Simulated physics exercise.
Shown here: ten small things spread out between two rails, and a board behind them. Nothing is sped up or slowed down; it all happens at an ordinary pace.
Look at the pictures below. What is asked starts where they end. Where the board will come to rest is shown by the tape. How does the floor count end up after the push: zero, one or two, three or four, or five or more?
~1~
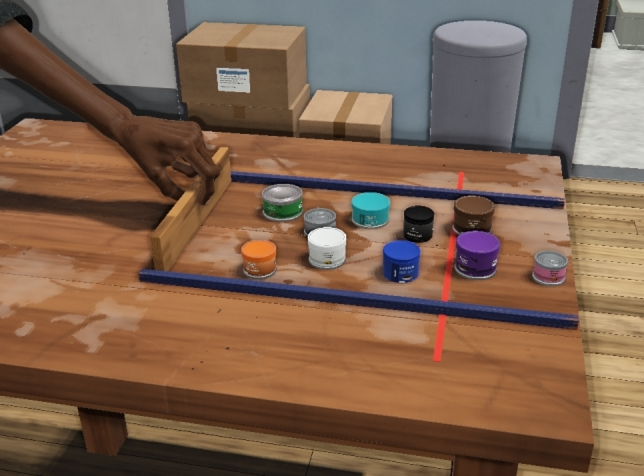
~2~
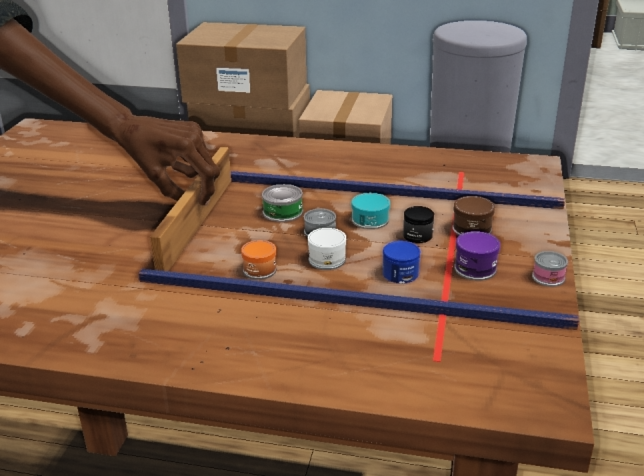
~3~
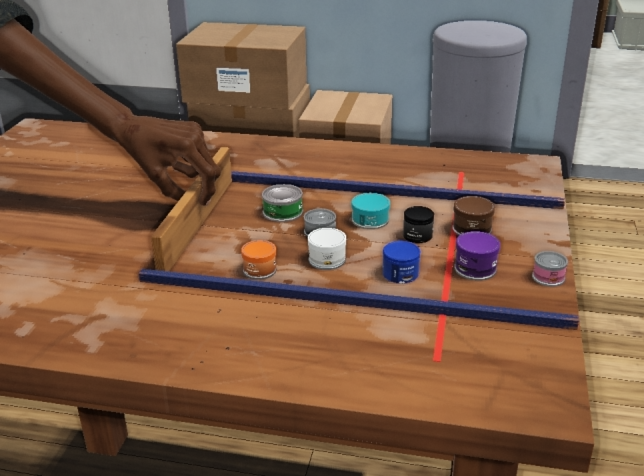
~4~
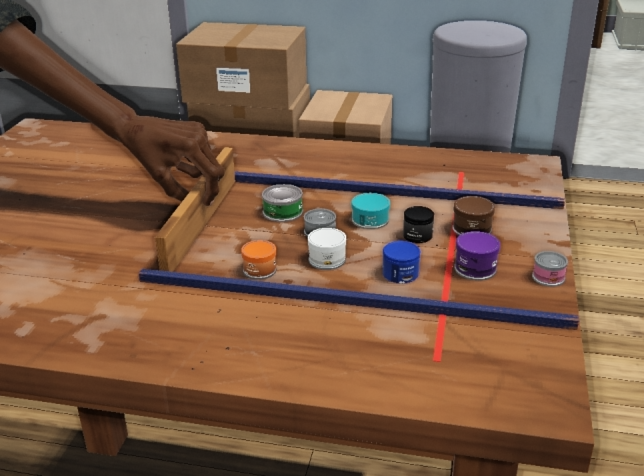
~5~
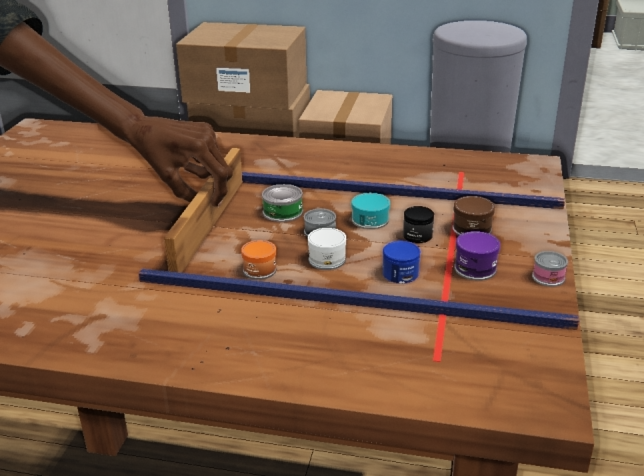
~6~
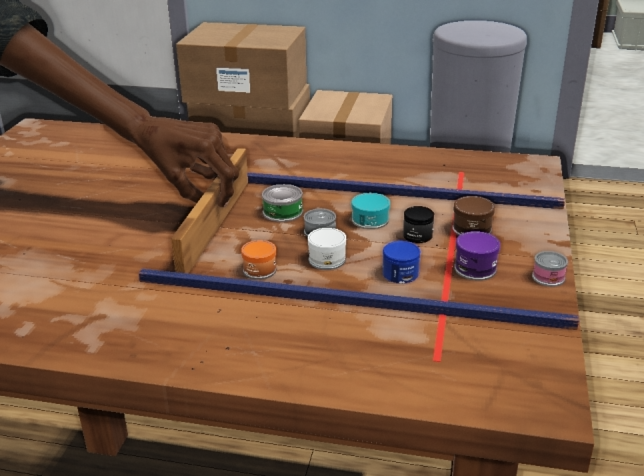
I reckon the number that spills over the end lands at zero.
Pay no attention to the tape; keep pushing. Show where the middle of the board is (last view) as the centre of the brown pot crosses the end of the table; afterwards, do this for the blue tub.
The middle is at (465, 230) when it's the brown pot, and at (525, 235) when it's the blue tub.
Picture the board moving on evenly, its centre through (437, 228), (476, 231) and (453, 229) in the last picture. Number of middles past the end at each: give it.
0, 1 and 0.
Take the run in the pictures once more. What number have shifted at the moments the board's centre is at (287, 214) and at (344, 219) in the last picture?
Counts: 2, 6.
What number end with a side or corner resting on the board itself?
Contact count: 4.
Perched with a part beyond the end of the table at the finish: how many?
Expected count: 1.
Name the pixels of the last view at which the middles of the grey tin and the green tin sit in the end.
For the grey tin it's (469, 239), and for the green tin it's (476, 217).
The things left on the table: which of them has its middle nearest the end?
It is the brown pot.
Soon after, none off yet; pink pot at rest near (550, 268); purple pot at rest near (477, 256); brown pot at rest near (473, 217).
At rest, the number that fall off is zero.
